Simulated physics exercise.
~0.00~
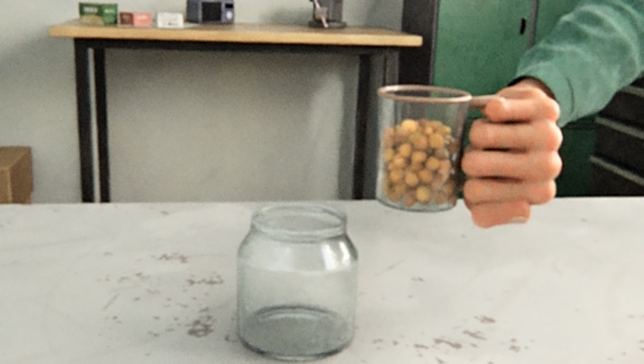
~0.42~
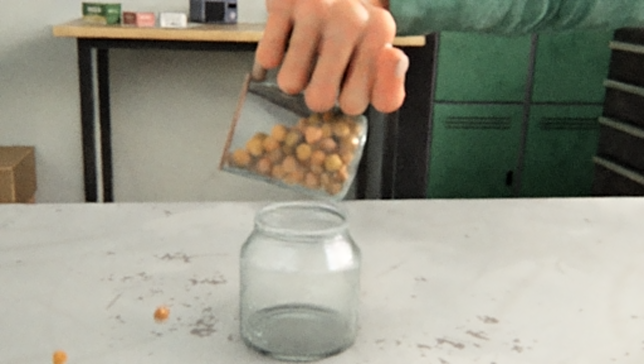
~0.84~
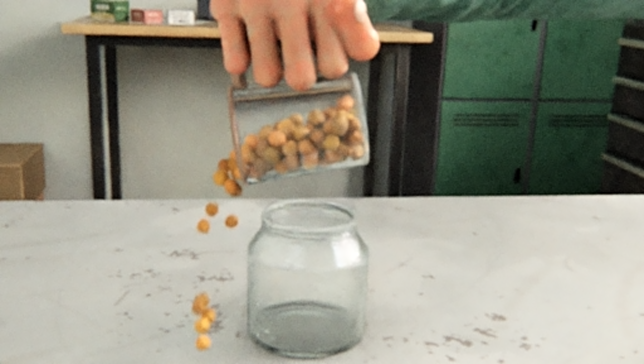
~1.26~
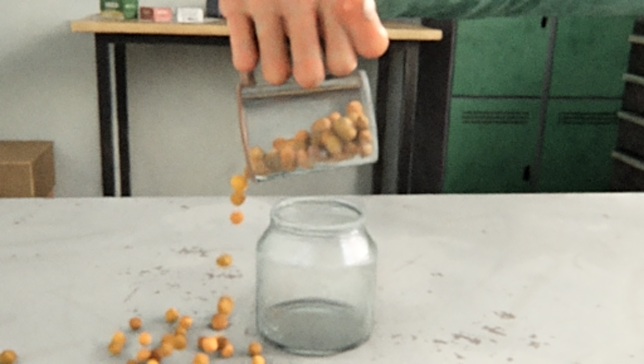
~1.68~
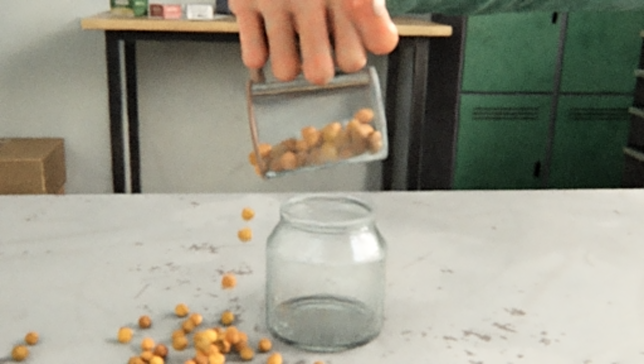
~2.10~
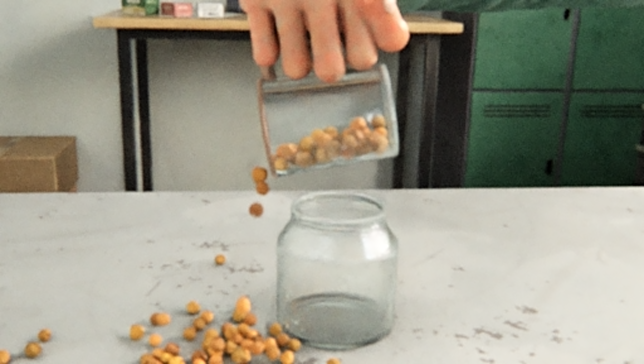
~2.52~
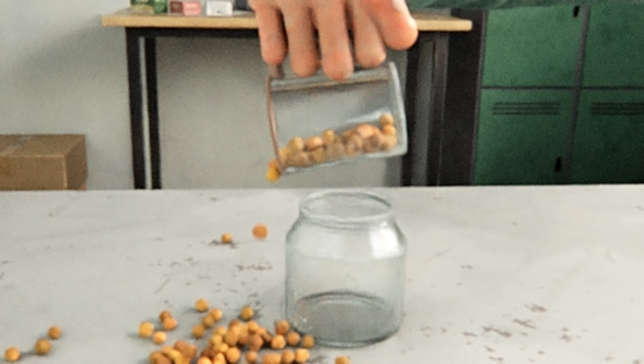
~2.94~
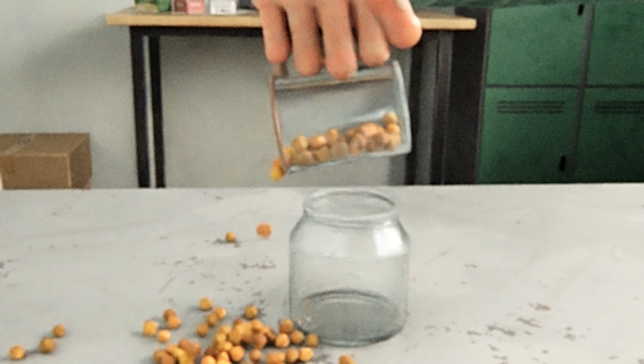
On a pale, speckled tabletop, a hand moved a clear cup of roasted chickpeas left above an empty glass jar and tipped it on its side. Chickpeas spilled past the jar's left side and scattered, leaving the jar empty and some still in the cup.
